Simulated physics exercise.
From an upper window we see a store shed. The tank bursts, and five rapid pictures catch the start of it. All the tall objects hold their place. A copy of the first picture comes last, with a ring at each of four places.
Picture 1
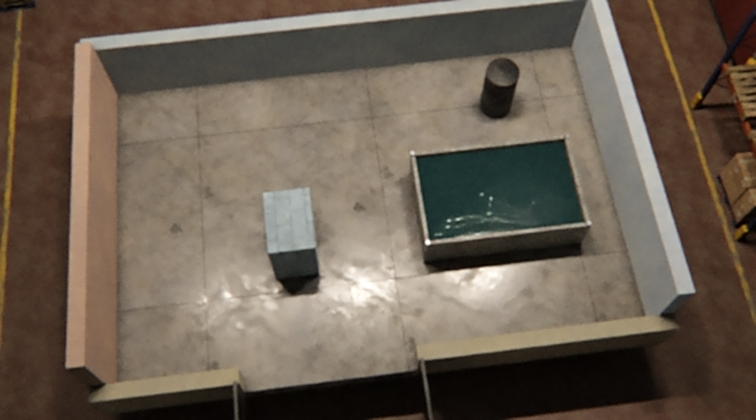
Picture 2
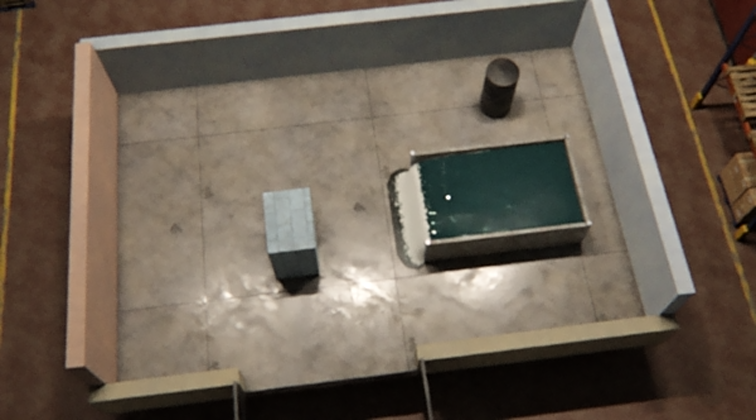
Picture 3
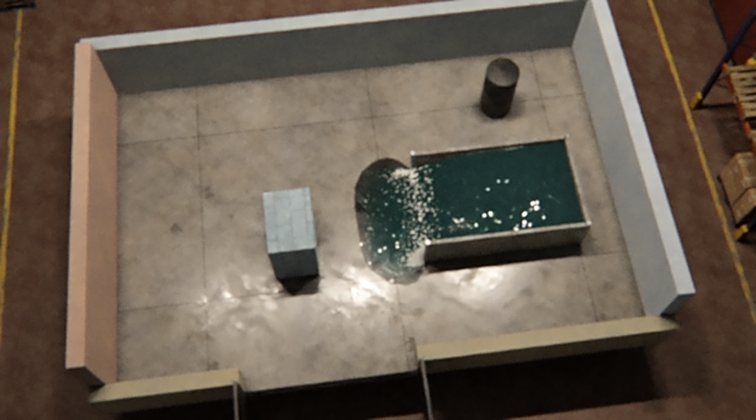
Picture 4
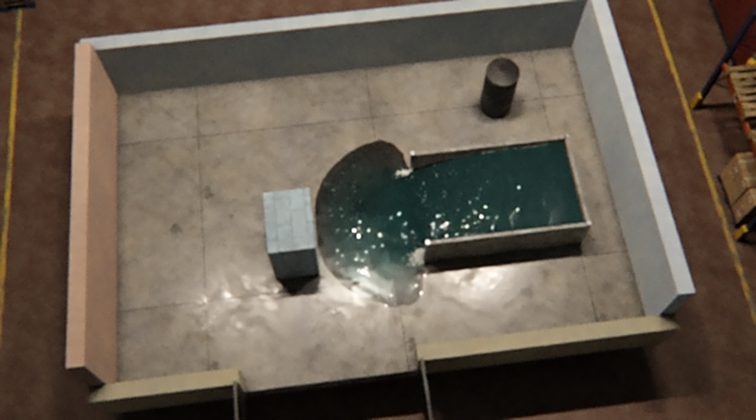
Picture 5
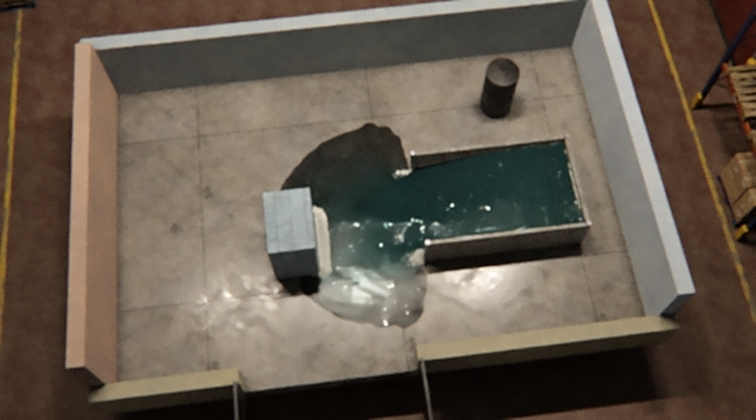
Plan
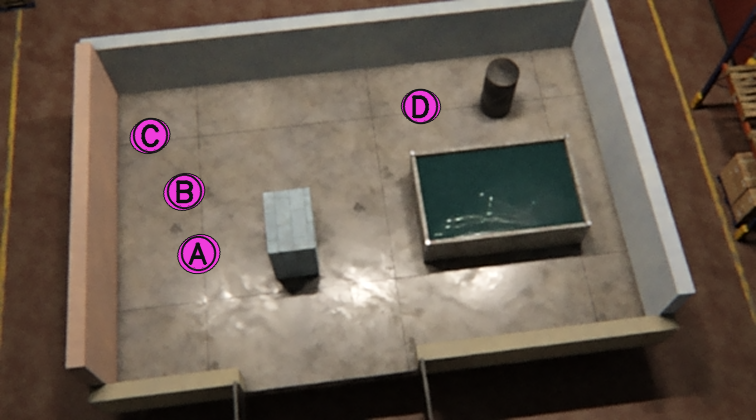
A large walled store shed with a pale, stained concrete floor and an opening in its near wall is seen from high above by a still camera. A rectangular tank of dark green water sits right of centre, with a dark cylinder behind it and a pale blue-grey block to its left. Water pours from the tank's left end, spreads leftward in a rounded sheet, and meets the unmoving block, foaming against its side.
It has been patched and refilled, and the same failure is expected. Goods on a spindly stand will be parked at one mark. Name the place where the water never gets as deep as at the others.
The answer is spot D.
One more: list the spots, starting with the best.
Best to worst: D, A, B, C.
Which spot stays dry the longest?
The answer is D.
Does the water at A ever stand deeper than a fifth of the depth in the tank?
No, it does not.
On the marked copy, A at (198, 253); B at (184, 191); C at (150, 135); D at (420, 106).
With A, the water peaks at about 14 % of the depth that stood in the tank.
With B, the water peaks at about 25 % of the depth that stood in the tank.
With C, the water peaks at about 48 % of the depth that stood in the tank.
With D, the water peaks at about 6 % of the depth that stood in the tank.
